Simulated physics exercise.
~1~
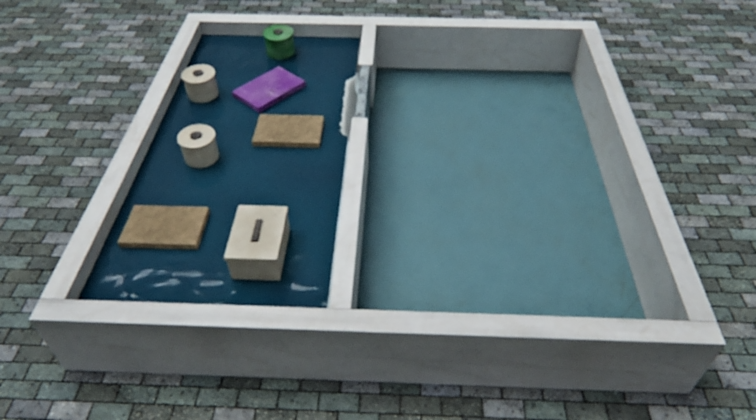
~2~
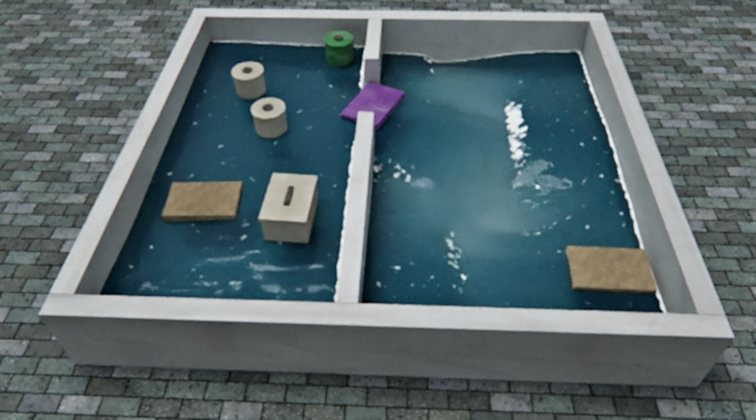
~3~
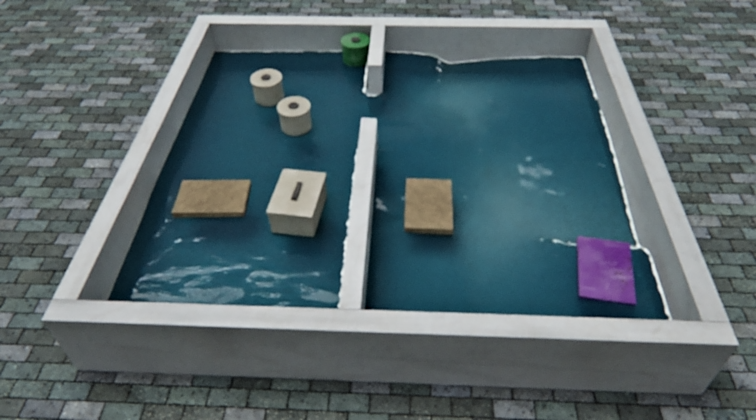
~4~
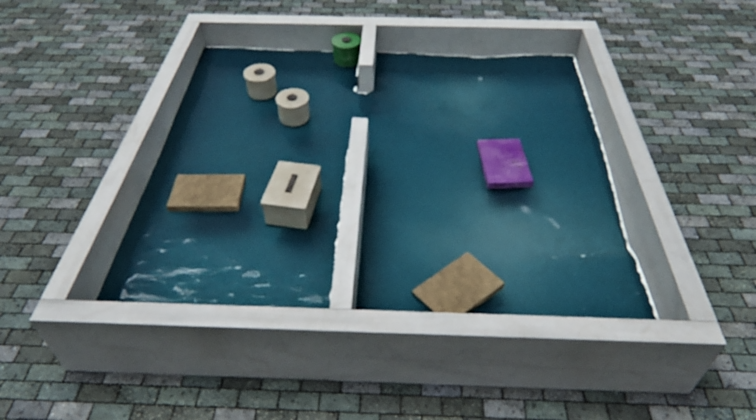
Divided tank flooding through an open gap, carrying a brown board and purple float right while the green tub stays left.
